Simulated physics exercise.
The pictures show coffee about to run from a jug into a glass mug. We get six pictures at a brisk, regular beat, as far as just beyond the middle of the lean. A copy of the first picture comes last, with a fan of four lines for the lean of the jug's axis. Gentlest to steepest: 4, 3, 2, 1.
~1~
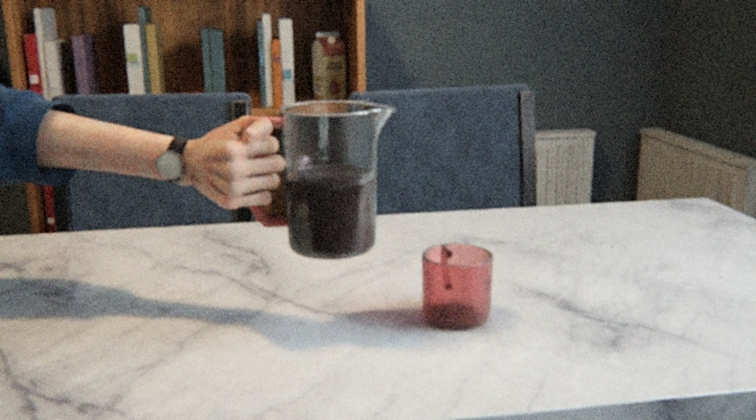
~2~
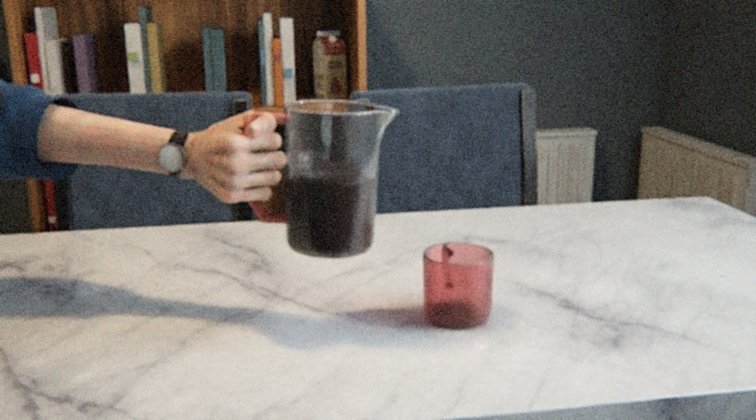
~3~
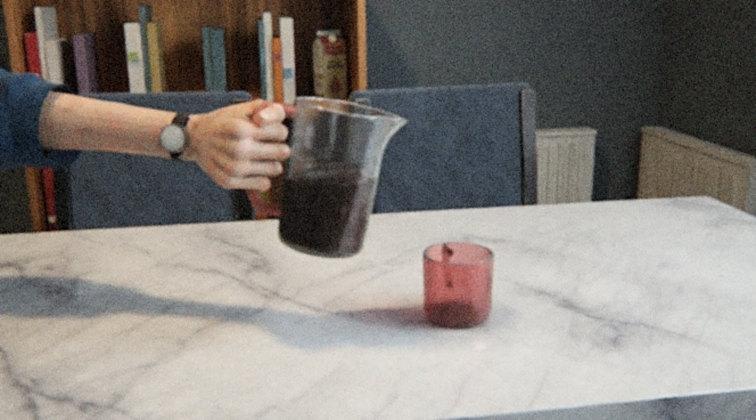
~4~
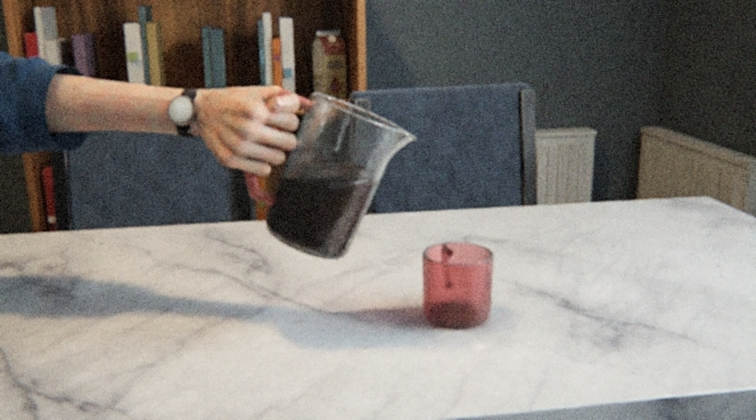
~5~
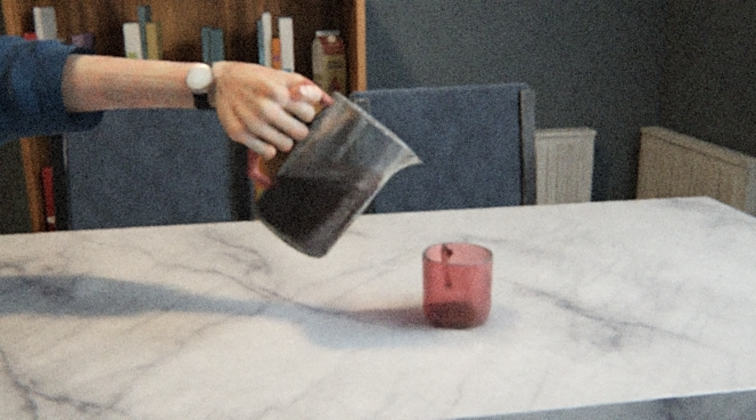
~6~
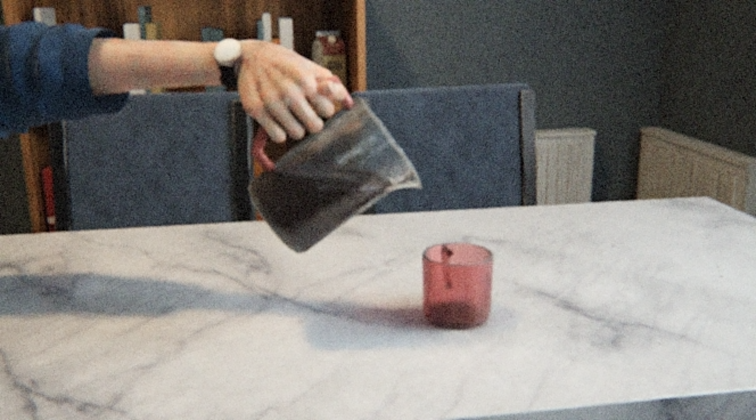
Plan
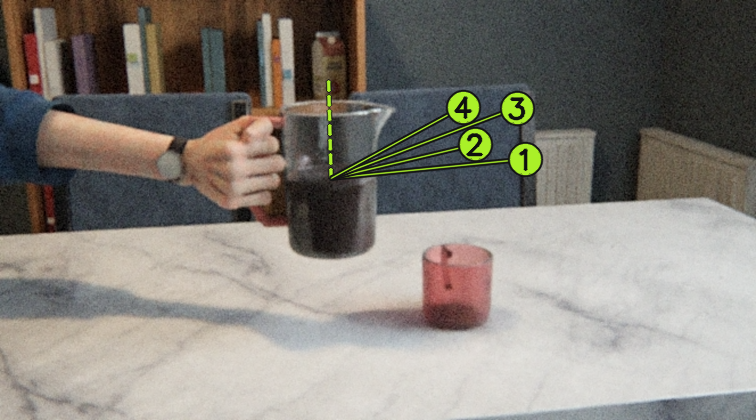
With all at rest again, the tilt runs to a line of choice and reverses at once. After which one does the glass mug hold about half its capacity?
3 is best.
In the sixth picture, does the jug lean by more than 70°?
No, it does not.
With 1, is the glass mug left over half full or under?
Over half.
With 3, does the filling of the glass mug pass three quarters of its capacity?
No.
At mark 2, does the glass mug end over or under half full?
Over.
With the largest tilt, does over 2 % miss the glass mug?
Yes, it does.
On the marked copy, 1 at (508, 160); 2 at (459, 148); 3 at (501, 113); 4 at (448, 114).
Choosing 1, the glass mug ends with about 97 % of what it can hold; 10 % of the coffee is spilt.
Choosing 2, the glass mug ends with about 76 % of what it can hold; 4 % of the coffee is spilt.
Choosing 3, the glass mug ends with about 50 % of what it can hold.
Choosing 4, the glass mug ends with about 24 % of what it can hold.
